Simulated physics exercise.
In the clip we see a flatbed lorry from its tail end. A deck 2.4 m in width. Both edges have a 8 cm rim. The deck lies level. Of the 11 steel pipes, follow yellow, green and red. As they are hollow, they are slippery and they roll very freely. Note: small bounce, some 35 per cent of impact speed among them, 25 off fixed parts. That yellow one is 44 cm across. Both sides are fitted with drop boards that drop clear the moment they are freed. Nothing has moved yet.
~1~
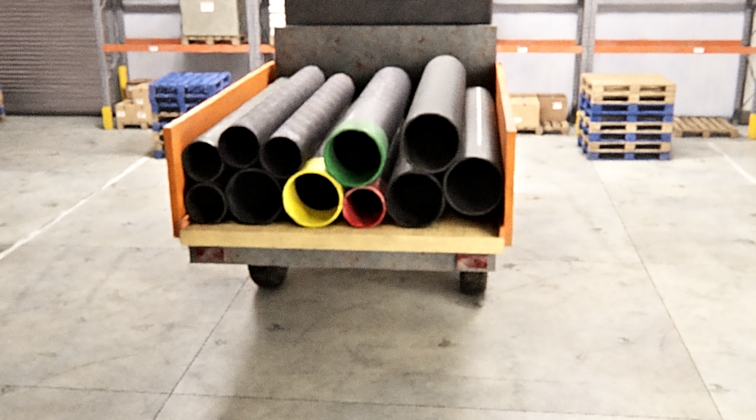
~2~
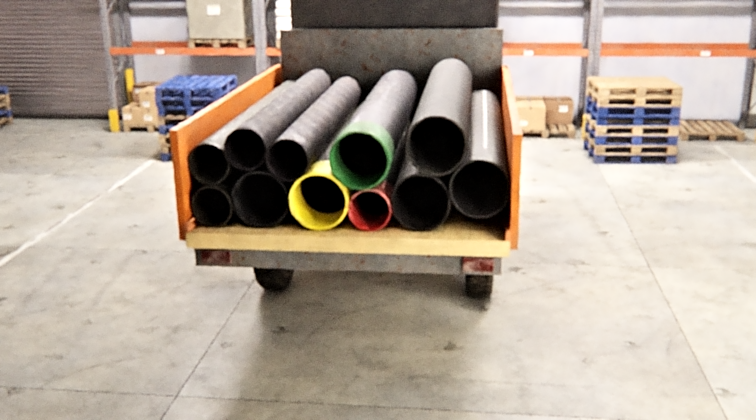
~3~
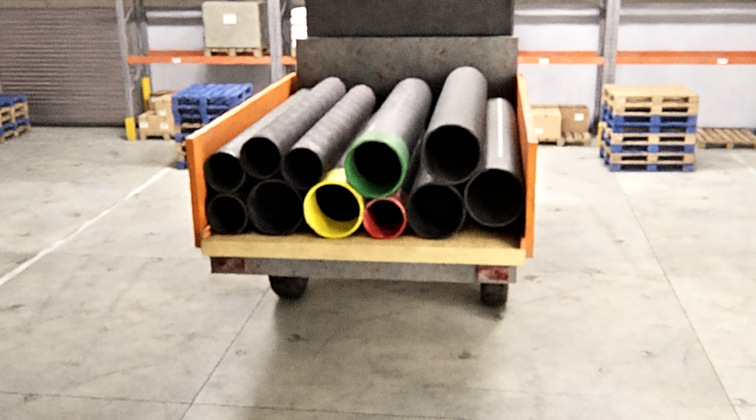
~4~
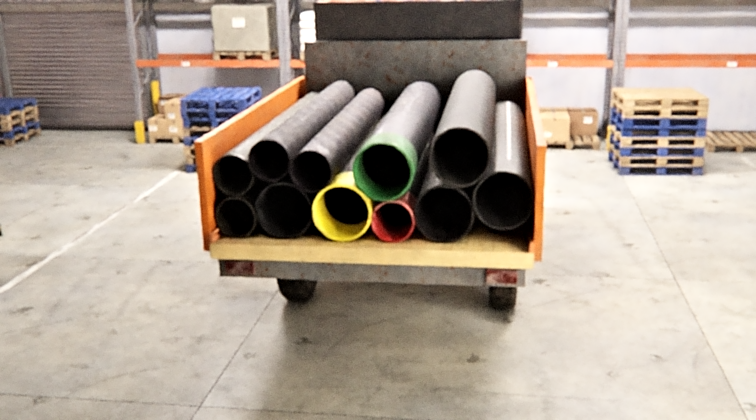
Black pipes, three with yellow, green and red ends, lying stacked and still on an orange-sided trailer as the view shifts slightly.
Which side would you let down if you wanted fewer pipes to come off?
I would let down the right side.
With the left side gone, after 1.2 s, yellow is on the deck, 100 cm from the left edge; green is up on others, 110 cm from the right edge; red is on the deck, 100 cm from the right edge; 2 off so far.
With the left side gone, finally, yellow is on the deck, 100 cm from the left edge; green is up on others, 110 cm from the right edge; red is on the deck, 100 cm from the right edge; 2 off so far.
With the right side gone, after 0.7 s, yellow is on the deck, 100 cm from the left edge; green is up on others, 110 cm from the right edge; red is on the deck, 100 cm from the right edge; 0 off so far.
With the right side gone, finally, yellow is on the deck, 100 cm from the left edge; green is up on others, 110 cm from the right edge; red is on the deck, 100 cm from the right edge; 0 off so far.
